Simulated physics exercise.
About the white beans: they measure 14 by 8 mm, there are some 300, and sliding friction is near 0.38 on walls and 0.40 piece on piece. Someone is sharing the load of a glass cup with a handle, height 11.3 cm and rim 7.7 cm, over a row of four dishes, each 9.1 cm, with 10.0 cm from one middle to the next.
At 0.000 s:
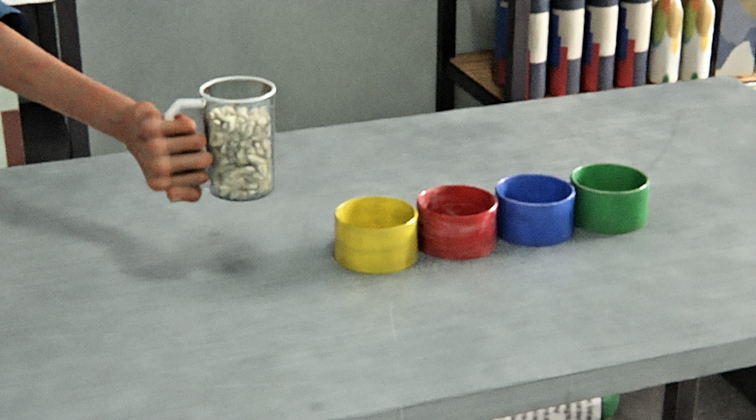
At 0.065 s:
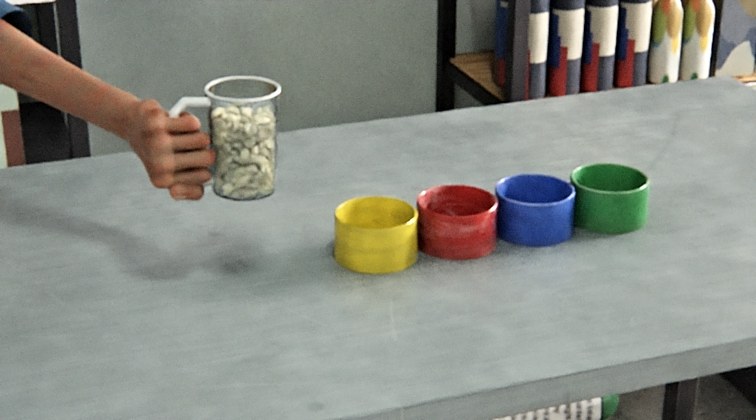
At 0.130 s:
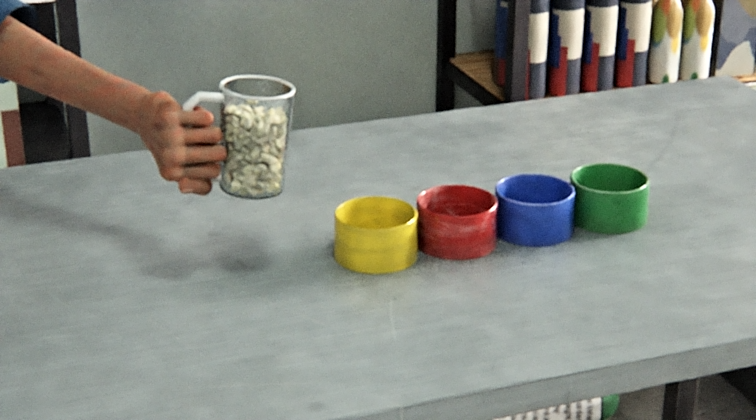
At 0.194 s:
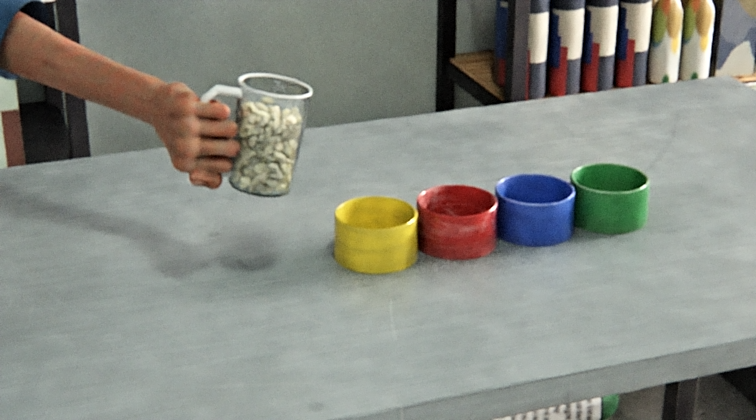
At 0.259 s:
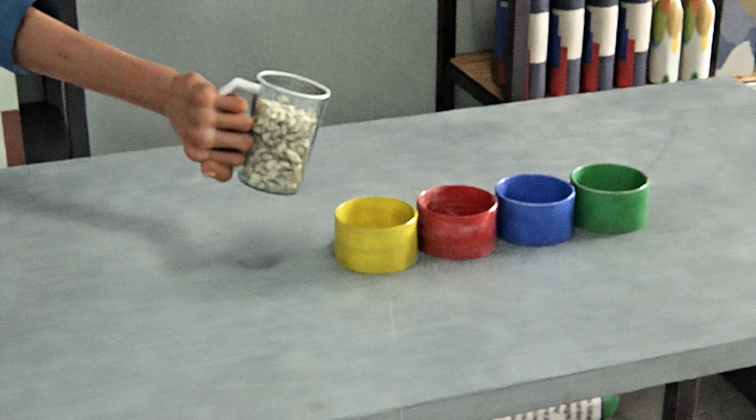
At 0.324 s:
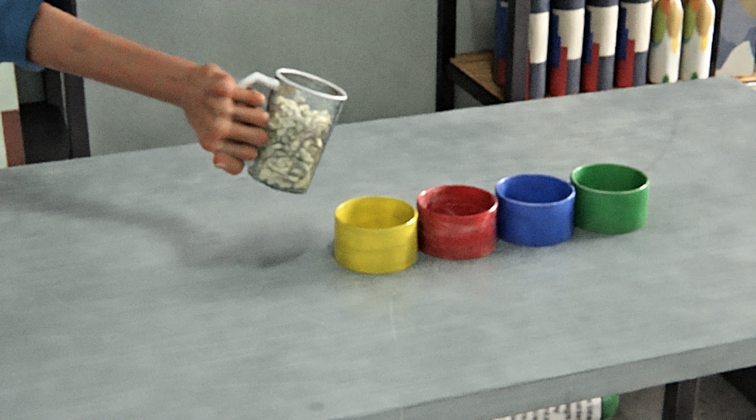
The clip shows a hand holding a clear handled cup of white beans above a gray table, moving it slowly right toward a row of yellow, red, blue and green dishes while gradually tilting it to the right.
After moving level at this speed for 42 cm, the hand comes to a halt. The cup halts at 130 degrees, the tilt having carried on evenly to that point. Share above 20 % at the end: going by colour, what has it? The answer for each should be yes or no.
Red - no, blue - no, green - yes, yellow - no, counter - no.
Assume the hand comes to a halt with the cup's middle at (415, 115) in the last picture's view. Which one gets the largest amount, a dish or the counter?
Result: Biggest portion at red.
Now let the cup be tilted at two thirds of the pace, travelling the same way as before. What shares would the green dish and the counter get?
Shares - green: 70, counter: 30.
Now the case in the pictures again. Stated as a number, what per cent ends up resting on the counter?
Close to 10 per cent, give or take.
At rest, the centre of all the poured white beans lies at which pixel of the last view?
At about (608, 202).
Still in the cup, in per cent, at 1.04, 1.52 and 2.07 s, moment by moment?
100, 70, 0.
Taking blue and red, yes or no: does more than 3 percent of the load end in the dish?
Dish blue: It passes. Dish red: It misses.
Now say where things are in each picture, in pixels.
The first picture shows cup at (240, 140), tilt 0 degrees, lip at (273, 86), moved 0.0 cm; middle of the pieces at (237, 152); yellow dish at (376, 213); red dish at (457, 201); blue dish at (535, 189); green dish at (610, 178).
The second picture shows cup at (244, 139), tilt 1 degrees, lip at (278, 86), moved 0.4 cm; middle of the pieces at (240, 152).
The third picture shows cup at (254, 138), tilt 6 degrees, lip at (292, 87), moved 1.6 cm; middle of the pieces at (250, 150).
The fourth picture shows cup at (268, 136), tilt 11 degrees, lip at (310, 89), moved 3.1 cm; middle of the pieces at (263, 148).
The fifth picture shows cup at (281, 134), tilt 16 degrees, lip at (327, 91), moved 4.6 cm; middle of the pieces at (275, 145).
The sixth picture shows cup at (294, 133), tilt 22 degrees, lip at (343, 93), moved 6.1 cm; middle of the pieces at (288, 143); yellow dish at (376, 213); red dish at (457, 201); blue dish at (535, 189); green dish at (610, 178). Its pace works out near 80 degrees a second; the hand travels 23 cm a second.
After 1.04 s, tilt 80 degrees; cup holds 100 %.
Then, at 1.52 s, tilt 119 degrees; cup holds 70 %, blue 15 %, green 5 %.
After 2.07 s, tilt 130 degrees; cup holds 0 %, blue 15 %, green 75 %.
In the end, at 2.6 s, red 0 %, blue 15 %, green 75 %, yellow 0 %, counter 10 %.
